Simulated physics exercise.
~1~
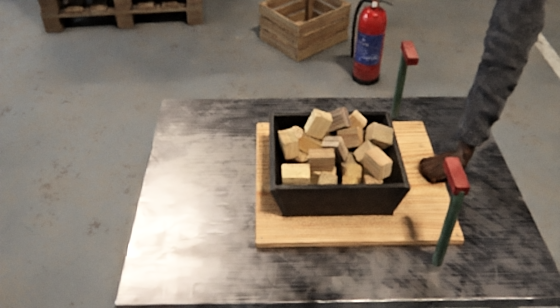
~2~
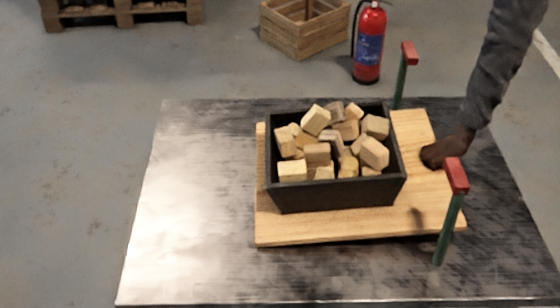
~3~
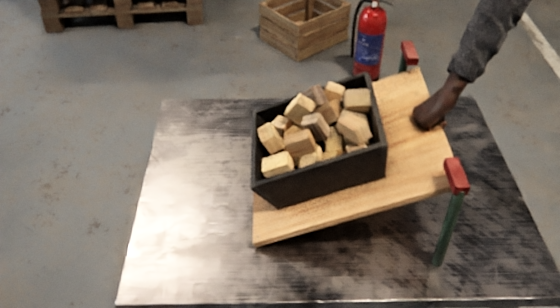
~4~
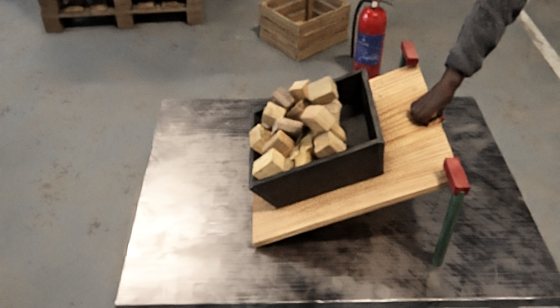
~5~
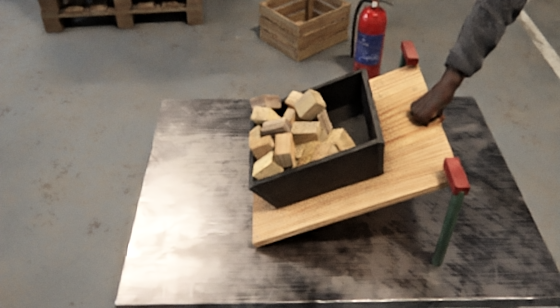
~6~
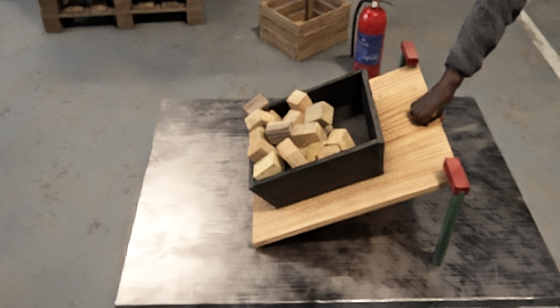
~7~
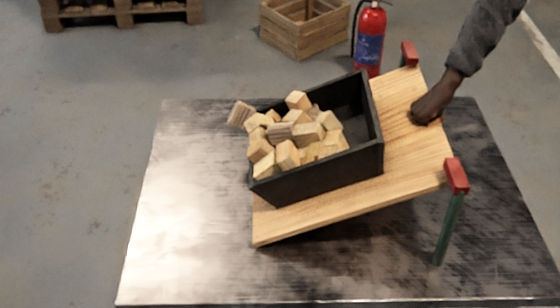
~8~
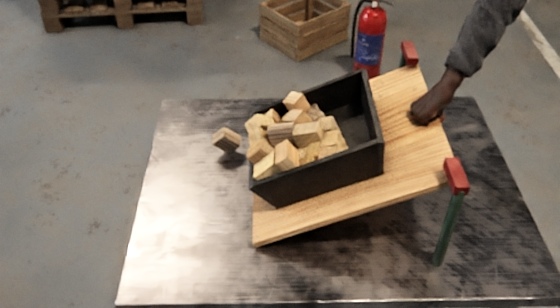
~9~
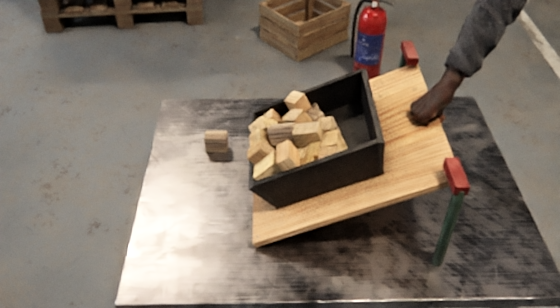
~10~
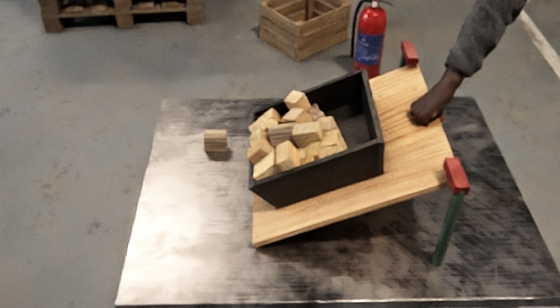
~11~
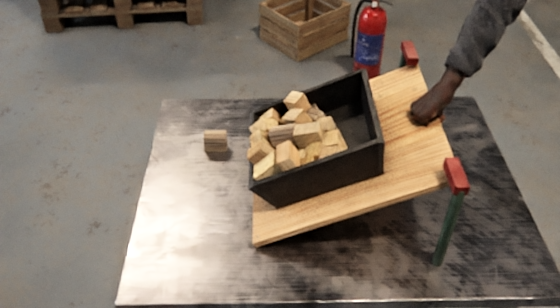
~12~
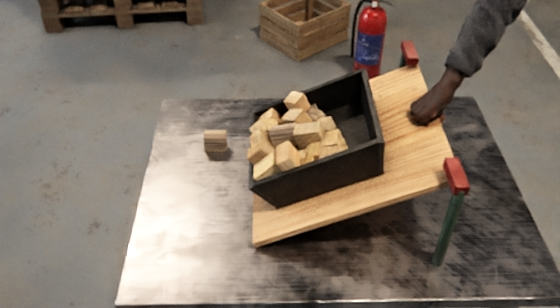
A dark-sleeved arm reaches in from the upper right of a workshop, seen from above, gripping the right end of a light wooden board on a dark, shiny tabletop. A black tub heaped with pale wood blocks sits on the board, between red-topped green posts, with a fire extinguisher and wooden crate behind. The hand lifts the board's right end, tilting the tub leftward, then holds it steady. The blocks slide and bunch toward the low left end. One block tips over the rim, drops onto the table and rests there, while the others stay piled inside the tilted tub.
